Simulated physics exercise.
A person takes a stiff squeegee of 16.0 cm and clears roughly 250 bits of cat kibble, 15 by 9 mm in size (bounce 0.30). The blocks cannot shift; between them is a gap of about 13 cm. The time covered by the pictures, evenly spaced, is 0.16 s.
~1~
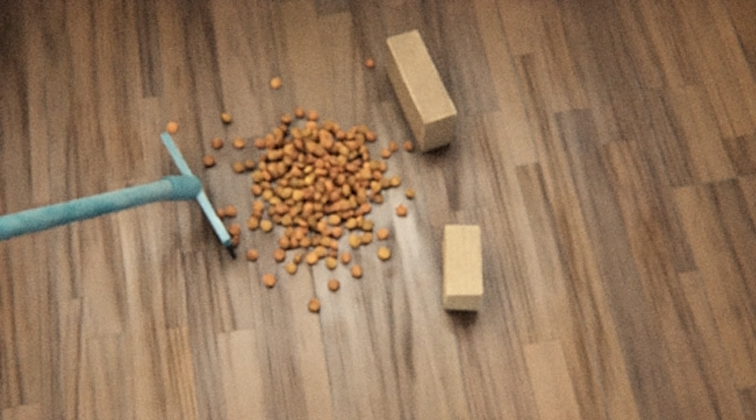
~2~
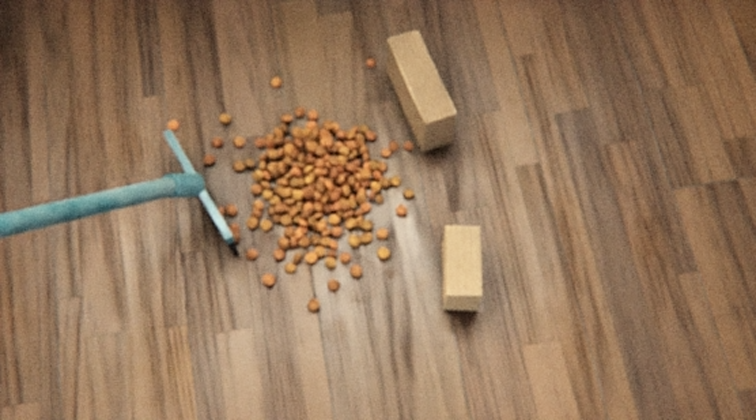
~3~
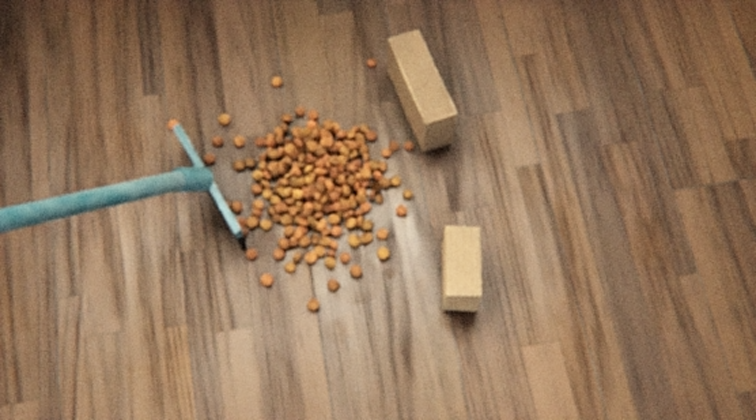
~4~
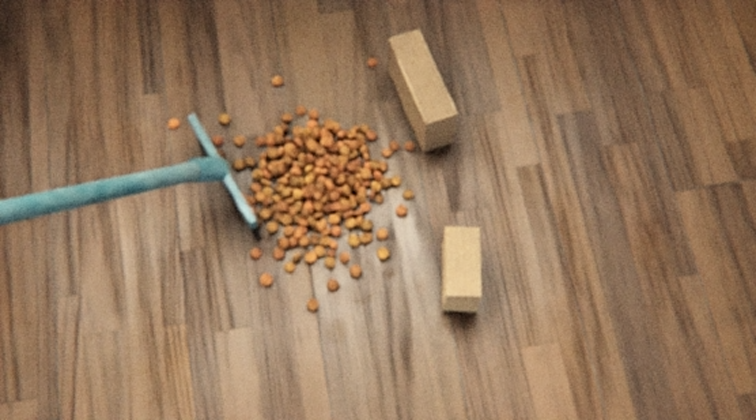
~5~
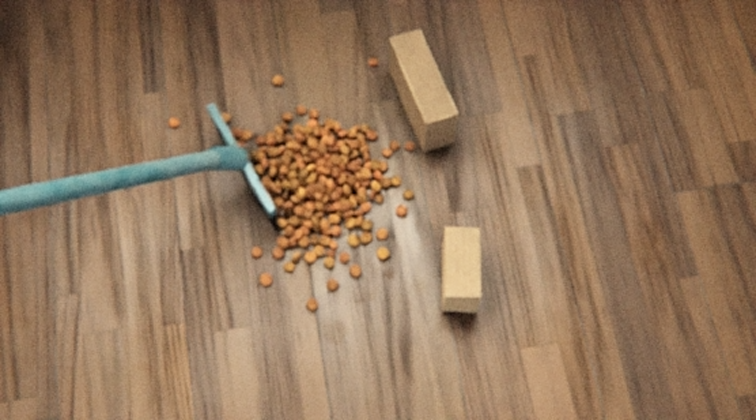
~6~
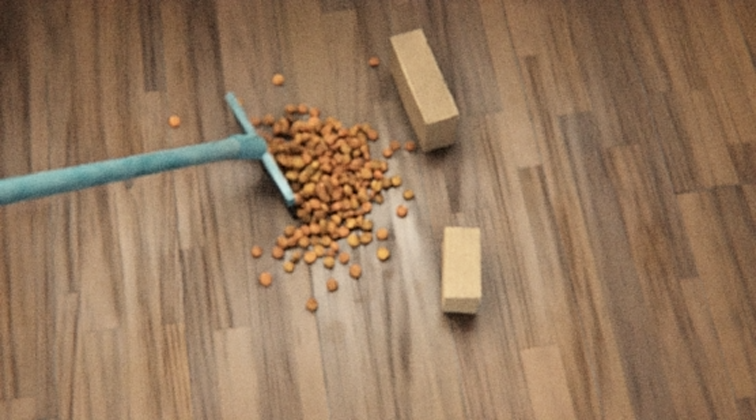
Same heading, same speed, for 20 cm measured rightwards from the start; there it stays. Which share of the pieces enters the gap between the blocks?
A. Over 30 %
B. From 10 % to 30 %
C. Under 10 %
(C) Under 10 %.
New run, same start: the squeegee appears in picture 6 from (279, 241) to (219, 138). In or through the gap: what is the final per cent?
Once it settles, the gap takes 5 per cent.
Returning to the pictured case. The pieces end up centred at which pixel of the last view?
Centre at rest: Approx. (384, 142).
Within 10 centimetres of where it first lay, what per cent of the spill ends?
About 50 %.
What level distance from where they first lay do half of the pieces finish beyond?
I'd put it at around 10 centimetres.
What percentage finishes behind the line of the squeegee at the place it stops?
30 per cent.
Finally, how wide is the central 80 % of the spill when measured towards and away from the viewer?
About 22 cm.
Then, 0.14 s after the last picture, squeegee 20 cm from its start, spill 23 cm wide; round the far block 5 %, held up before the blocks 95 %.
Then, 0.29 s after the last picture, squeegee 22 cm from its start, spill 26 cm wide; in or through the gap 5 %, round the far block 10 %, held up before the blocks 85 %.
Then, 0.41 s after the last picture, squeegee 22 cm from its start, spill 26 cm wide; in or through the gap 5 %, round the far block 10 %, held up before the blocks 85 %.
In the end, in or through the gap 5 %, round the near block 0 %, round the far block 10 %, held up before the blocks 85 %.
